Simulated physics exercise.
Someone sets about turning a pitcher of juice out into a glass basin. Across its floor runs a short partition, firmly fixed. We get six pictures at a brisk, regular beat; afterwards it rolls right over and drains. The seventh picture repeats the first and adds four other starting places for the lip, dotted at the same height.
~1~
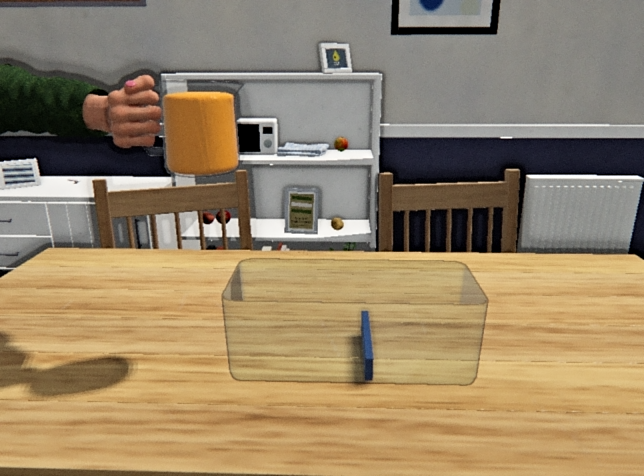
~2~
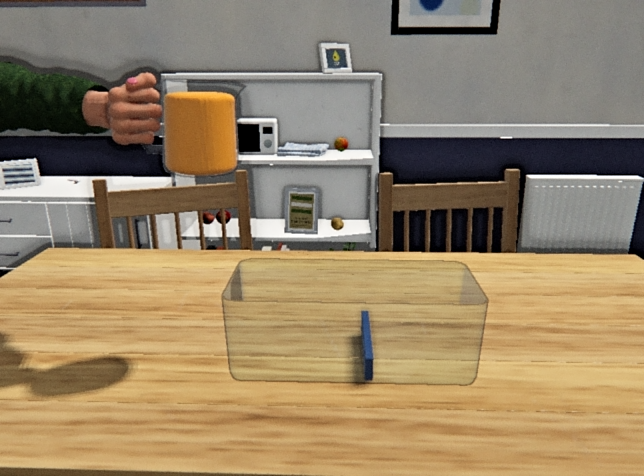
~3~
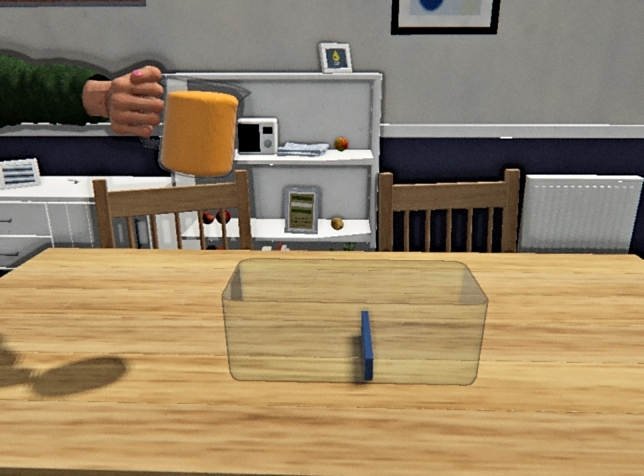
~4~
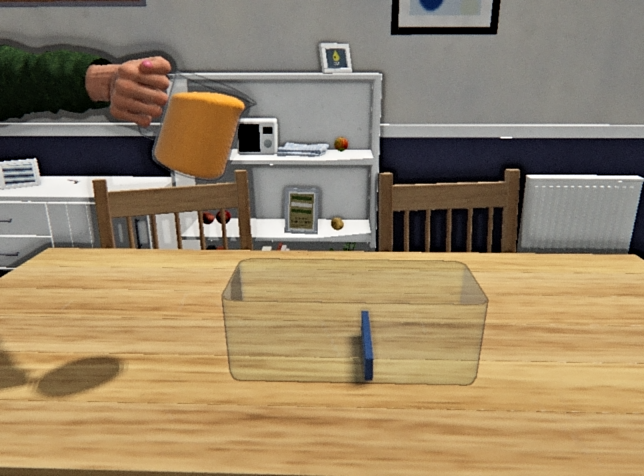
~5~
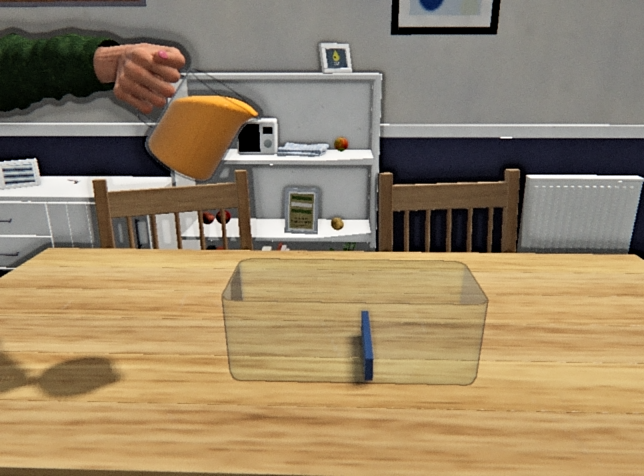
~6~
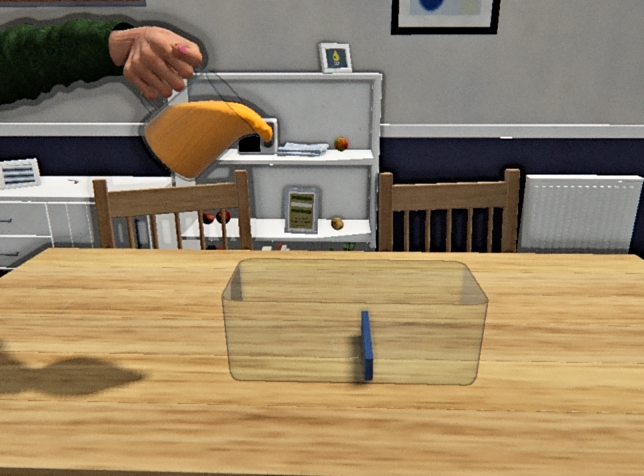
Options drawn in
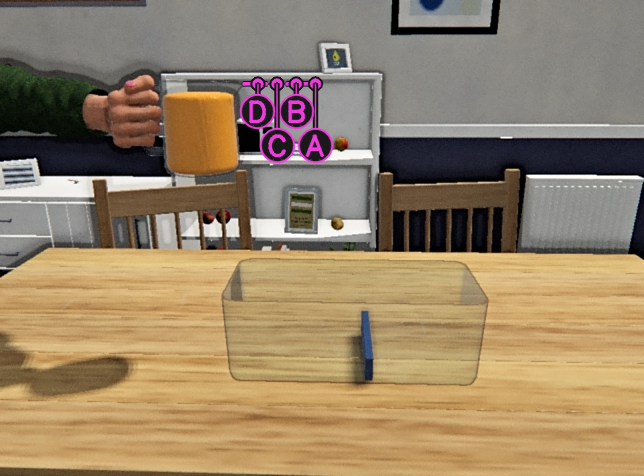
We see a hand at the left holding a pitcher of orange juice above a wooden table with a clear basin containing a short blue partition; the hand tilts the pitcher steadily rightward until juice begins passing over its lip.
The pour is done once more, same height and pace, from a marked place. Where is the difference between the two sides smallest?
Use place B.
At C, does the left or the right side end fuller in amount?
The left side.
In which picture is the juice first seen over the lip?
Picture 6.
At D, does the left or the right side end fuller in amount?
The left one.
On the marked copy, A at (315, 83); B at (296, 83); C at (277, 83); D at (257, 83).
With A, about 15 % ends left of the wall and 82 % right of it; 3 % is lost outside.
With B, about 46 % ends left of the wall and 52 % right of it.
With C, about 81 % ends left of the wall and 10 % right of it; 9 % is lost outside.
With D, about 87 % ends left of the wall and 9 % right of it; 5 % is lost outside.
